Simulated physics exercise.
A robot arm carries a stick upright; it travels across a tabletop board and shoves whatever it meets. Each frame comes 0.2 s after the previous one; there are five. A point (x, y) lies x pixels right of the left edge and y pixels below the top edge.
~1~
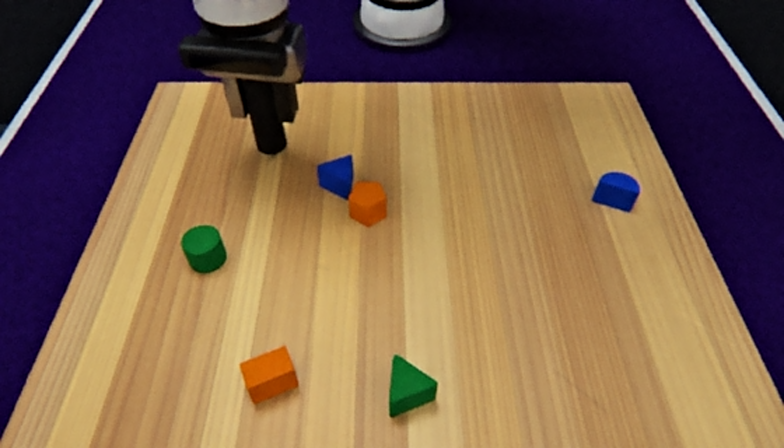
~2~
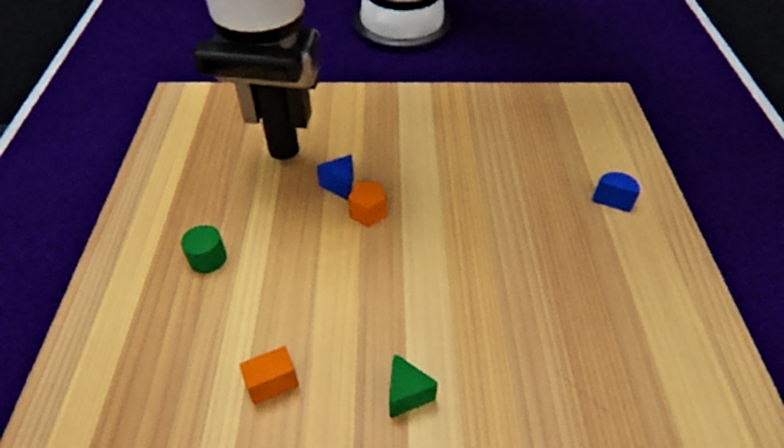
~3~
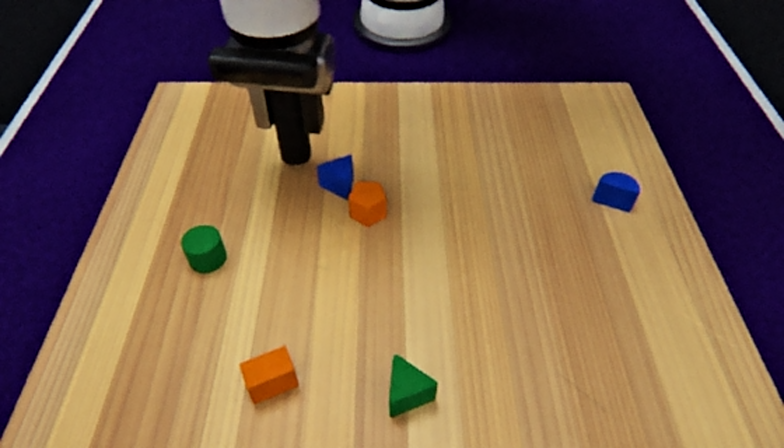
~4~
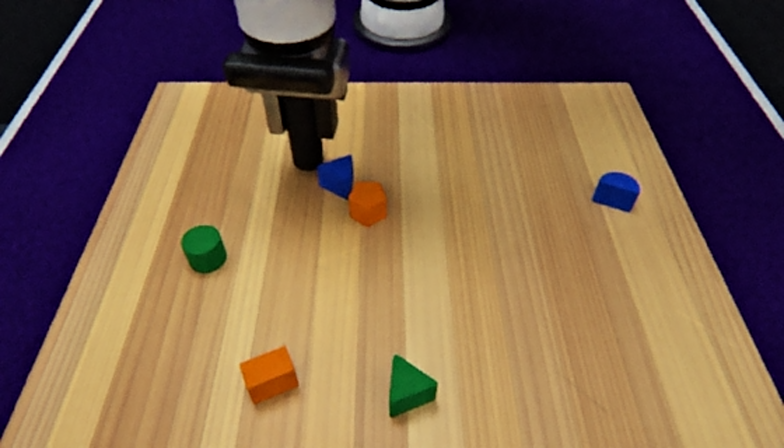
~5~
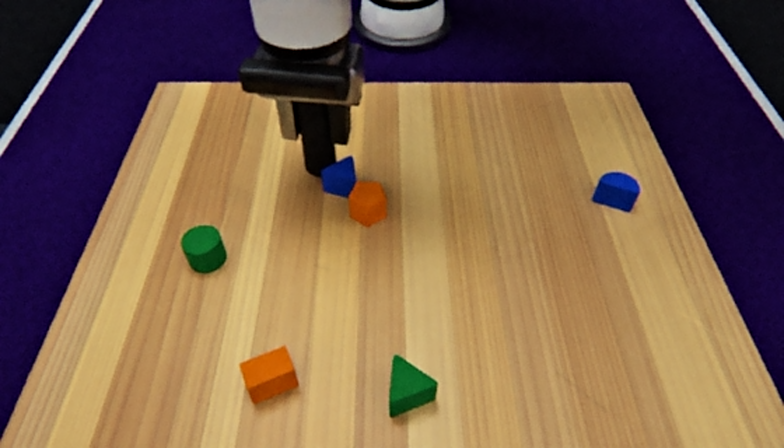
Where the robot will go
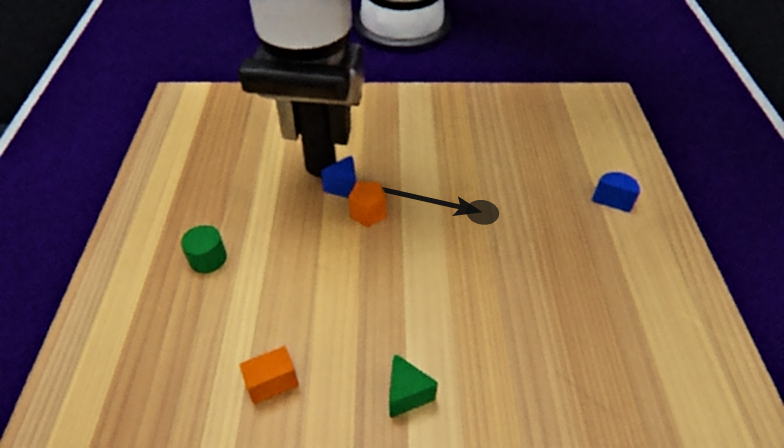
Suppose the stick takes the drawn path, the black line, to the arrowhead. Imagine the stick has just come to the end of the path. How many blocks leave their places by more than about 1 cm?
The number is one.
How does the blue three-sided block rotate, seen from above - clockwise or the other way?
Seen from above, its turn is clockwise.
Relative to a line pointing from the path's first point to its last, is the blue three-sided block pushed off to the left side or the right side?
Heads right.
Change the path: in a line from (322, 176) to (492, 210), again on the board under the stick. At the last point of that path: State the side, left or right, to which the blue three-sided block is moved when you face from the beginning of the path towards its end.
The answer is right: Facing from the path's start to its end, that's where the blue three-sided block shifts.
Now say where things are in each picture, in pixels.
The first frame shows stick's lower end (272, 145); blue three-sided block (338, 166); orange pentagon (368, 193).
The second frame shows stick (284, 150); blocks still.
The third frame shows stick (296, 155); blocks still.
The fourth frame shows stick (309, 161); blocks still.
The fifth frame shows stick (321, 166); blue three-sided block (343, 168); orange pentagon (368, 193).
Drawn move, in a line from (322, 176) to (483, 212).
What follows on the original path. One third of the way, stick (374, 178); blue three-sided block (398, 180); orange pentagon (369, 196), turned 15° clockwise.
Two thirds of the way, stick (428, 189); blue three-sided block (452, 196); orange pentagon (369, 196), turned 15° clockwise.
At the end, stick (485, 202); blue three-sided block (493, 215), turned 40° clockwise; orange pentagon (369, 196), turned 15° clockwise.
